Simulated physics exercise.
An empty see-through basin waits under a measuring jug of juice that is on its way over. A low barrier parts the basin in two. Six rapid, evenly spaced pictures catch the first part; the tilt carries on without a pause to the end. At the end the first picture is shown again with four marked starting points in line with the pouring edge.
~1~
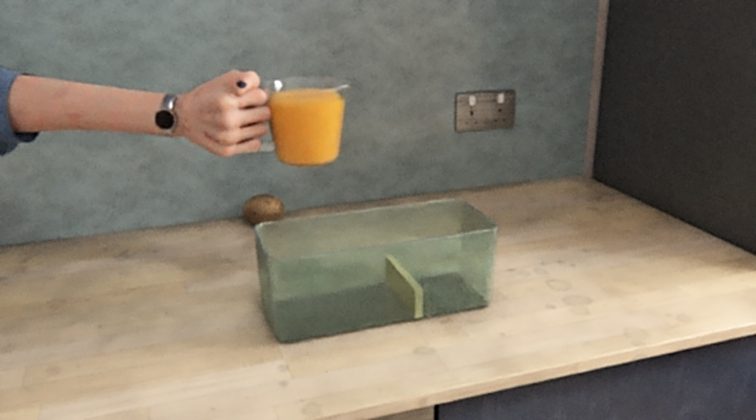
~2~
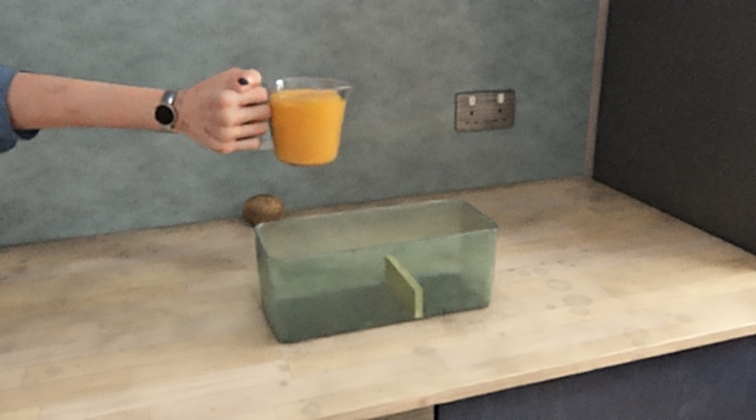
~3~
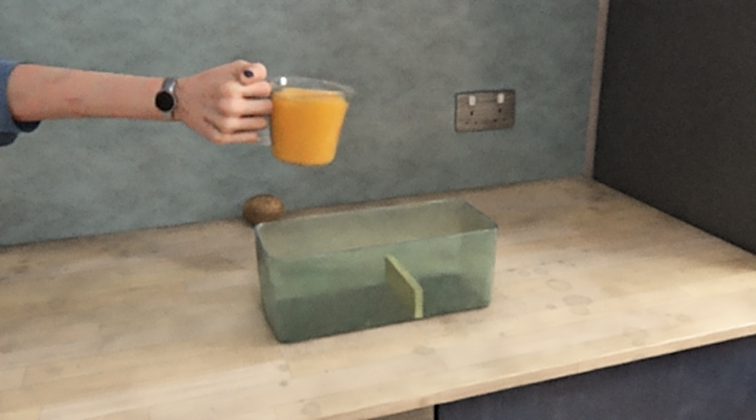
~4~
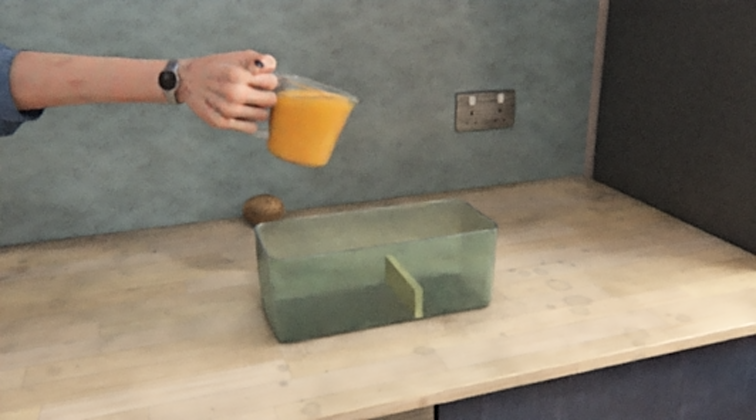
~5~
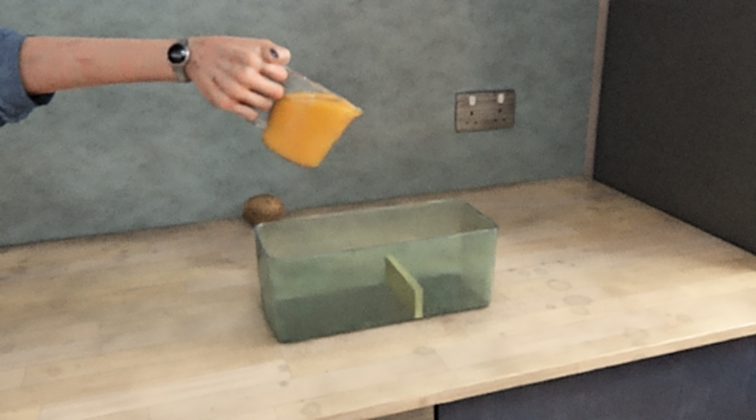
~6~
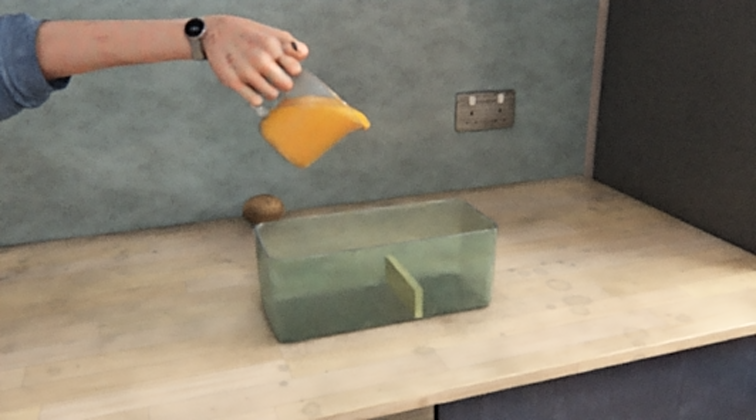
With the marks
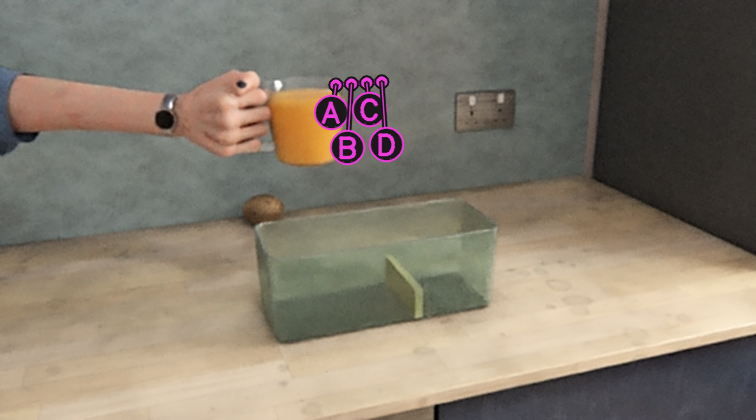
Glass jug of orange juice tilting steadily to the right in a person's hand above an empty, divided see-through basin.
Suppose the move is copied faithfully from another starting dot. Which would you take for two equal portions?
Use spot C.
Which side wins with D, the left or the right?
The right side.
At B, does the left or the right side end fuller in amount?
The left side.
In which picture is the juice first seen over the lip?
In picture 6.
On the marked copy, A at (335, 85); B at (351, 83); C at (366, 82); D at (381, 81).
For spot A, about 85 % ends left of the wall and 9 % right of it; 6 % is lost outside.
For spot B, about 76 % ends left of the wall and 20 % right of it; 4 % is lost outside.
For spot C, about 56 % ends left of the wall and 42 % right of it; 3 % is lost outside.
For spot D, about 23 % ends left of the wall and 72 % right of it; 5 % is lost outside.
